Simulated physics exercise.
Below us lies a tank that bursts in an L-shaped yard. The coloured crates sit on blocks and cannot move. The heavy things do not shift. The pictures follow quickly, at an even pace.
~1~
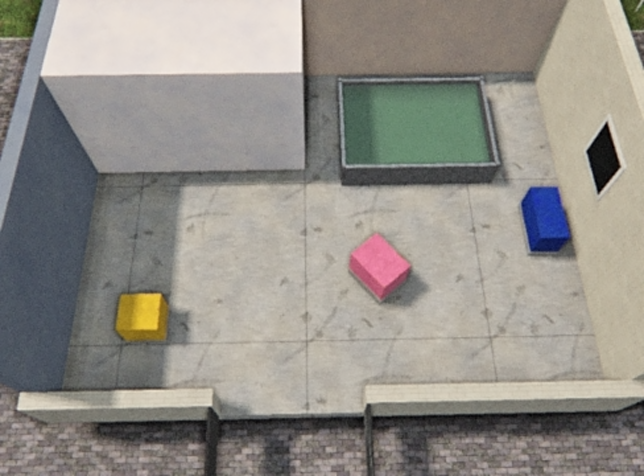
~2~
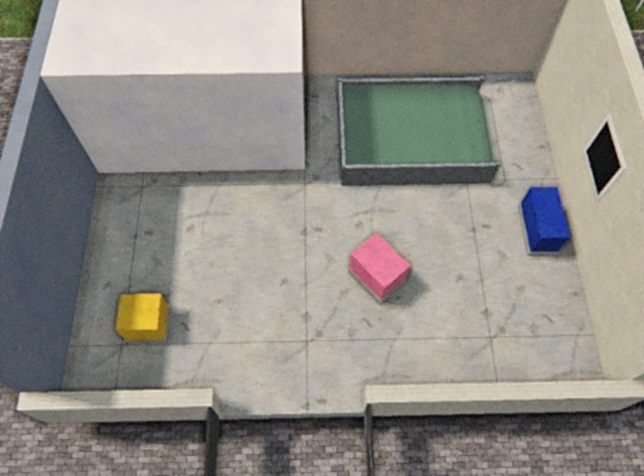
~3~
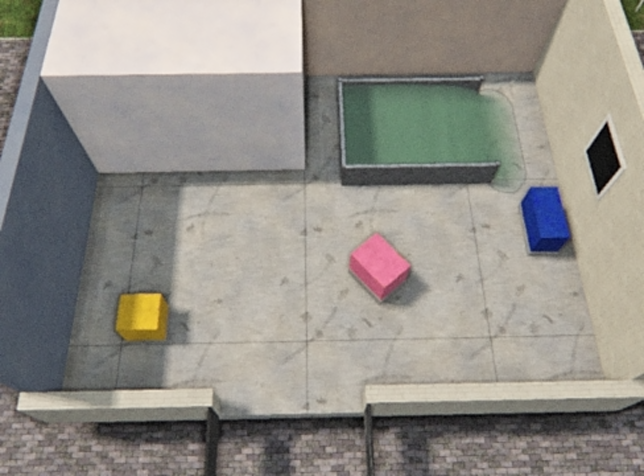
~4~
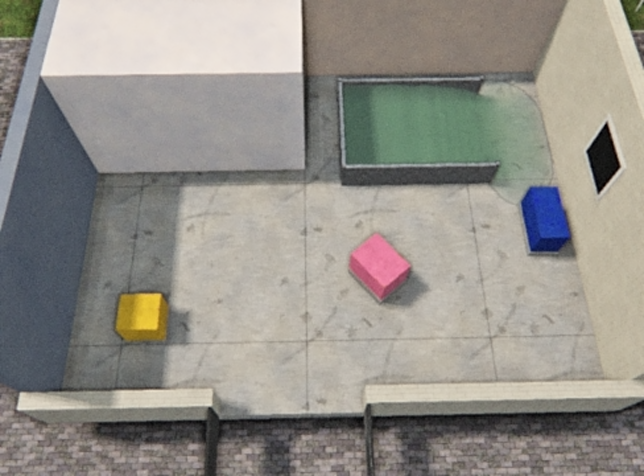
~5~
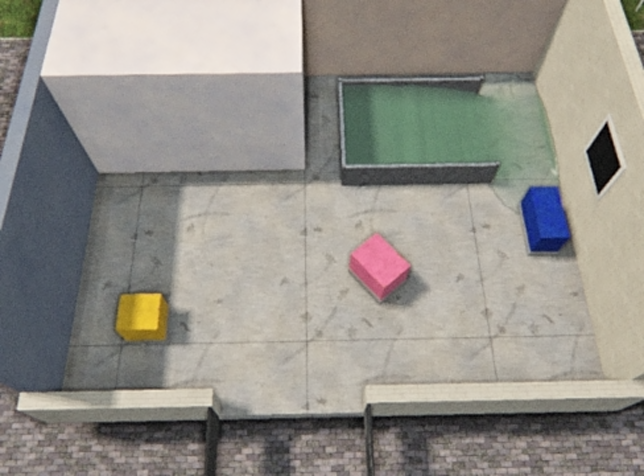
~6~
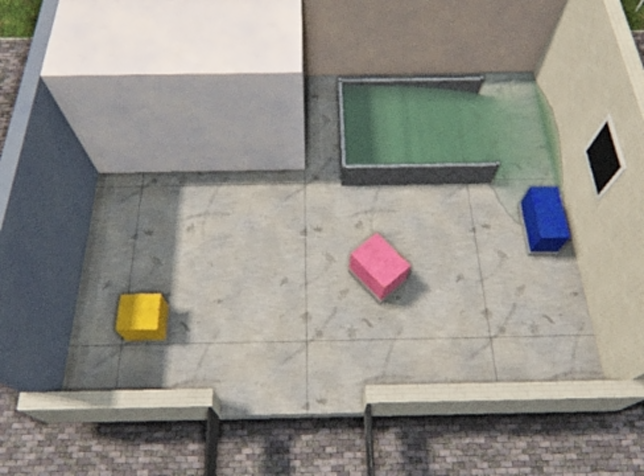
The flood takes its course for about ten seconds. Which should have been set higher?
In the end: The pink crate keeps dry; the blue crate is soaked; the yellow crate is soaked.
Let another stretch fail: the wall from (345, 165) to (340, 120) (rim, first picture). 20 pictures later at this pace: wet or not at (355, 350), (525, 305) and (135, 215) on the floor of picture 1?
One after the other: Not flooded, clear, under water.
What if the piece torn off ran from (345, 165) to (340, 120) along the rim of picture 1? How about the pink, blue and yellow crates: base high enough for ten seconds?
One by one: Pink crate is safe; blue crate remains dry; yellow crate is topped.
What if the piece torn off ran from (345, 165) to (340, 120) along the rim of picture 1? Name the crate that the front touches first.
I say the yellow crate.
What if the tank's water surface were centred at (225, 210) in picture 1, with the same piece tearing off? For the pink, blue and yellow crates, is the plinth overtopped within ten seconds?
Then: Pink takes water; blue takes water; yellow is spared.
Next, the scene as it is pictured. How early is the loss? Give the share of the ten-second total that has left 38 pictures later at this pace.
I make it 5 per cent.
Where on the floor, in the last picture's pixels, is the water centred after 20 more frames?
Close to (469, 156).
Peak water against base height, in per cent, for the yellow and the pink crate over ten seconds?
In turn 150 and 50 per cent.
A moment on, water covers 10 % of the floor; the pink crate not reached, the blue crate water round its plinth, the yellow crate not reached.
Next, water covers 20 % of the floor; the pink crate not reached, the blue crate water round its plinth, the yellow crate not reached.
Then, water covers 40 % of the floor; the pink crate water round its plinth, the blue crate water round its plinth, the yellow crate not reached.
Later, water covers 75 % of the floor; the pink crate water round its plinth, the blue crate water round its plinth, the yellow crate not reached.
In the end, water covers 80 % of the floor; the pink crate stayed above the water, the blue crate was topped, the yellow crate was topped.
